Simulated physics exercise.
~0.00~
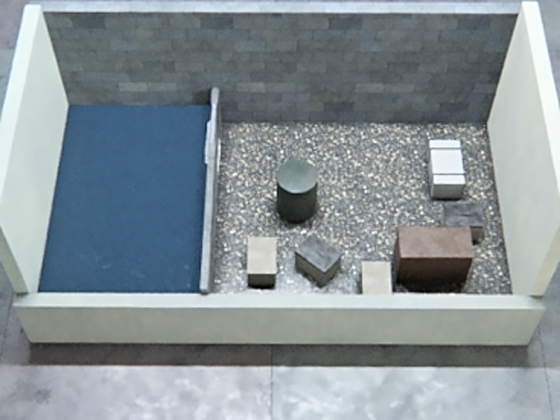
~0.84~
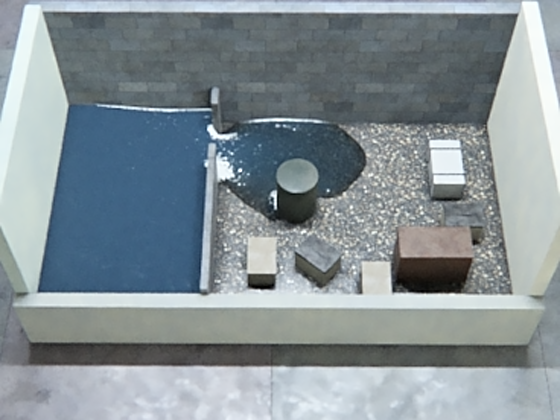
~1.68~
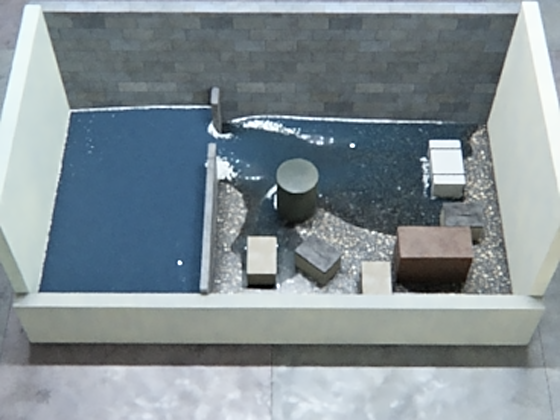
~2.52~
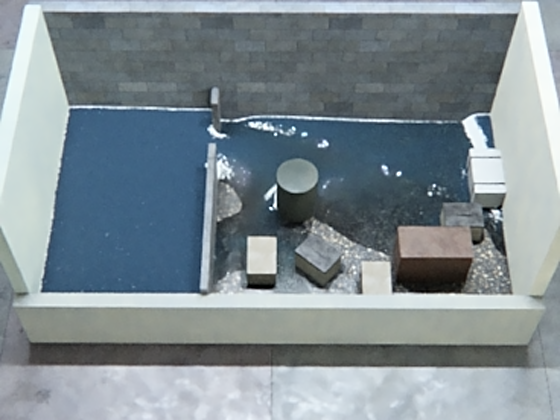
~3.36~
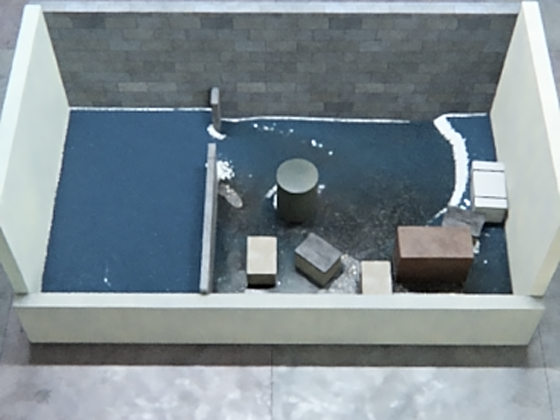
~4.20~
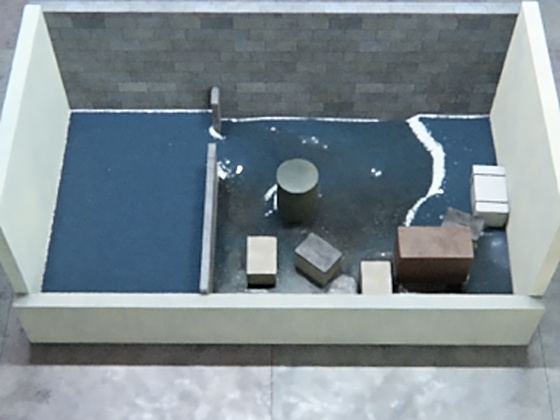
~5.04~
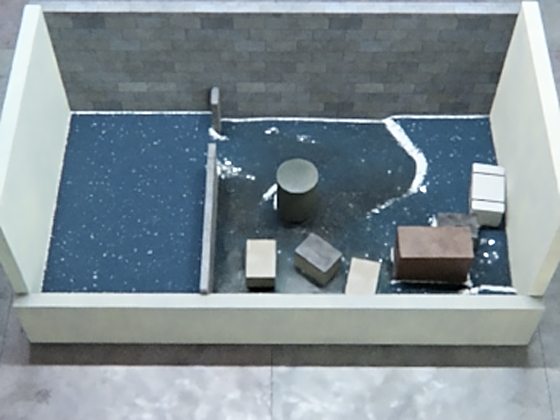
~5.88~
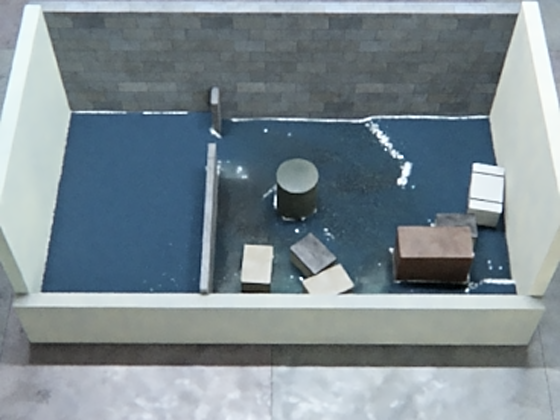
Dark blue water burst through a gap in the partition and spread around a round pillar until it covered the gravel, shoving a white box against the right wall, and by the end a small pale block had drifted left beside a gray one.
